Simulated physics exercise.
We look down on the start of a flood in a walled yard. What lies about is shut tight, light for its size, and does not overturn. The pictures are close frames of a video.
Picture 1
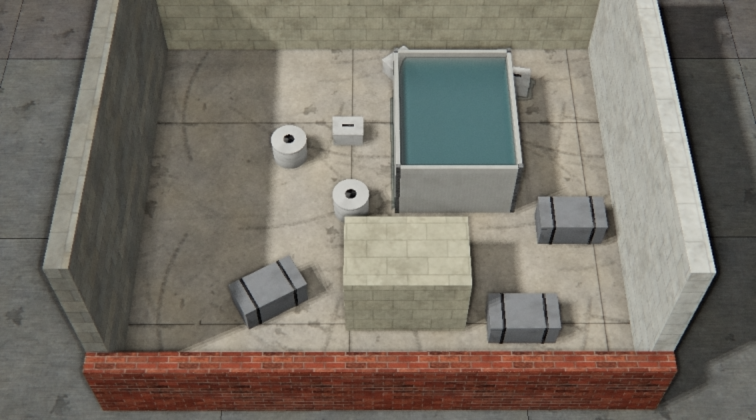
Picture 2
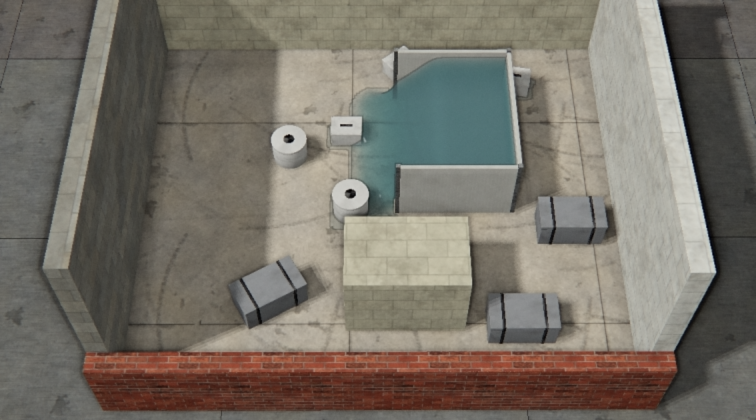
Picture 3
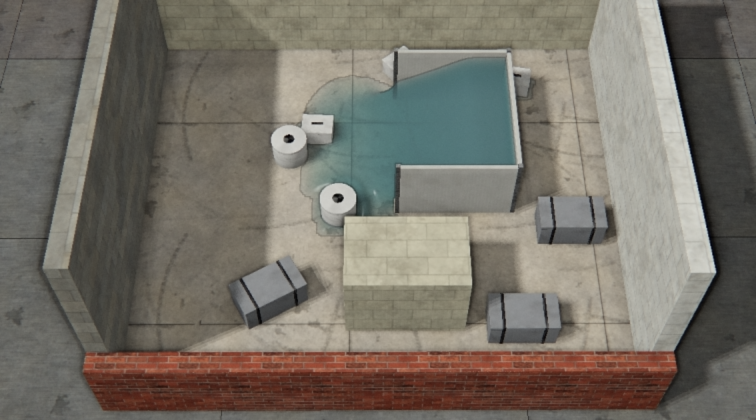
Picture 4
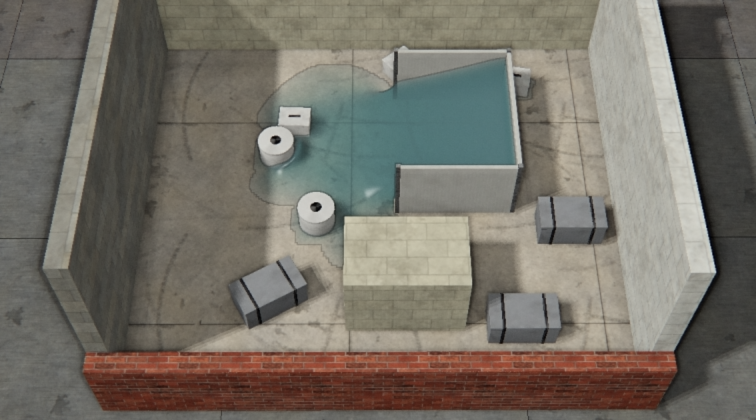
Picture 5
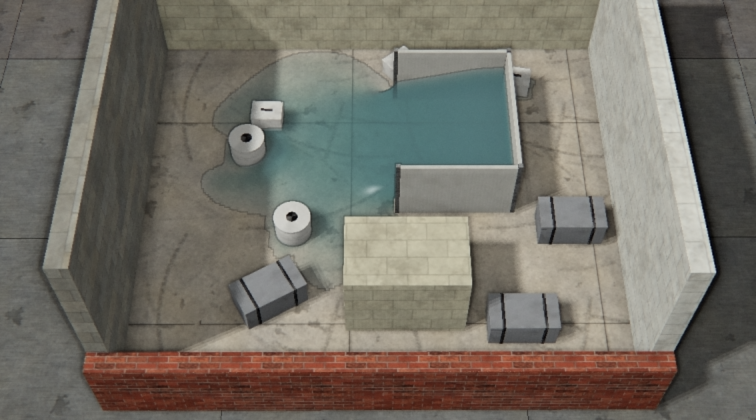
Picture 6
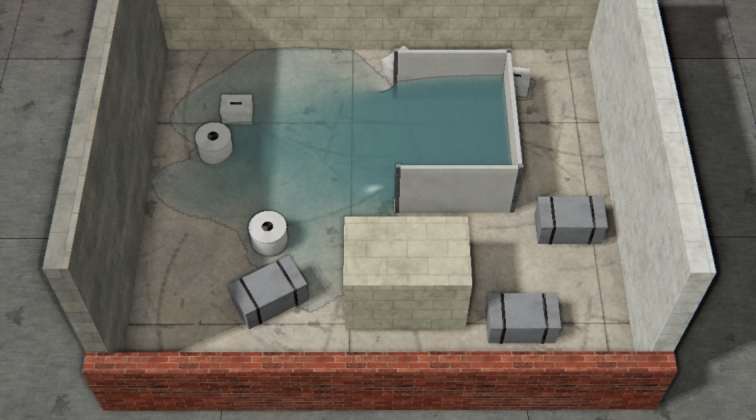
The clip opens on a walled yard with a full tank of water, two white cylinders and a small white box beside it. Water pours out through the tank's left side and spreads leftward across the floor, carrying the box and both cylinders left while the gray strapped crates stay put.
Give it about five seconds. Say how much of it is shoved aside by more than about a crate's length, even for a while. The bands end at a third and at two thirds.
It is two thirds or above.
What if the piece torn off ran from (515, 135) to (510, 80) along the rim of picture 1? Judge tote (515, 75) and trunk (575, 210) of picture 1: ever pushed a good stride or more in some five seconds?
In turn: Yes, that far or more.
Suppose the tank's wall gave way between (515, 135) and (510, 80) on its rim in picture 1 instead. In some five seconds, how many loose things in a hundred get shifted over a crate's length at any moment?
Some 40 per cent.
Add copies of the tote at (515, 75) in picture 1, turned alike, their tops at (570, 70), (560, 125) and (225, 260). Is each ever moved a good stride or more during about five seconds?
In that order: Not that far, short of that, swept aside.
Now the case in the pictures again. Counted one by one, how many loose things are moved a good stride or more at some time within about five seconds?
I count 7.
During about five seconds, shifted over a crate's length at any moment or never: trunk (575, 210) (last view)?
Answer: No.
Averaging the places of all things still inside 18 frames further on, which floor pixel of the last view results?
Close to (400, 207).
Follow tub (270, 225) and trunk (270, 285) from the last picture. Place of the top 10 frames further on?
Roughly at (144, 331) and (234, 342).
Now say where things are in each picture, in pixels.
The first picture shows a tote at (348, 125) rests on the ground; a tub at (351, 194) rests on the ground; 0 of 8 have shifted.
The second picture shows a tote at (346, 125) rests on the ground; a tub at (350, 194), on the bottom; 0 of 8 have shifted.
The third picture shows a tote at (317, 124), on the bottom, a stride from its start; a tub at (338, 198), on the bottom, close to its start; 2 of 8 have shifted.
The fourth picture shows a tote at (295, 116) floats, a stride from its start; a tub at (316, 207), on the bottom, a stride from its start; 3 of 8 have shifted.
The fifth picture shows a tote at (267, 110) floats, a stride from its start; a tub at (292, 217), on the bottom, a stride from its start; 3 of 8 have shifted.
The sixth picture shows a tote at (236, 104), afloat, far from its start; a tub at (268, 226) rests on the ground, a stride from its start; 3 of 8 have shifted.
A moment on, 3 of 8 are well off their spots; 2 afloat.
Next, 4 of 8 are well off their spots; 3 afloat.
Later, 4 of 8 are well off their spots; 3 afloat.
In the end, 7 of 8 are well off their spots, and 7 have been at some point; 5 afloat.
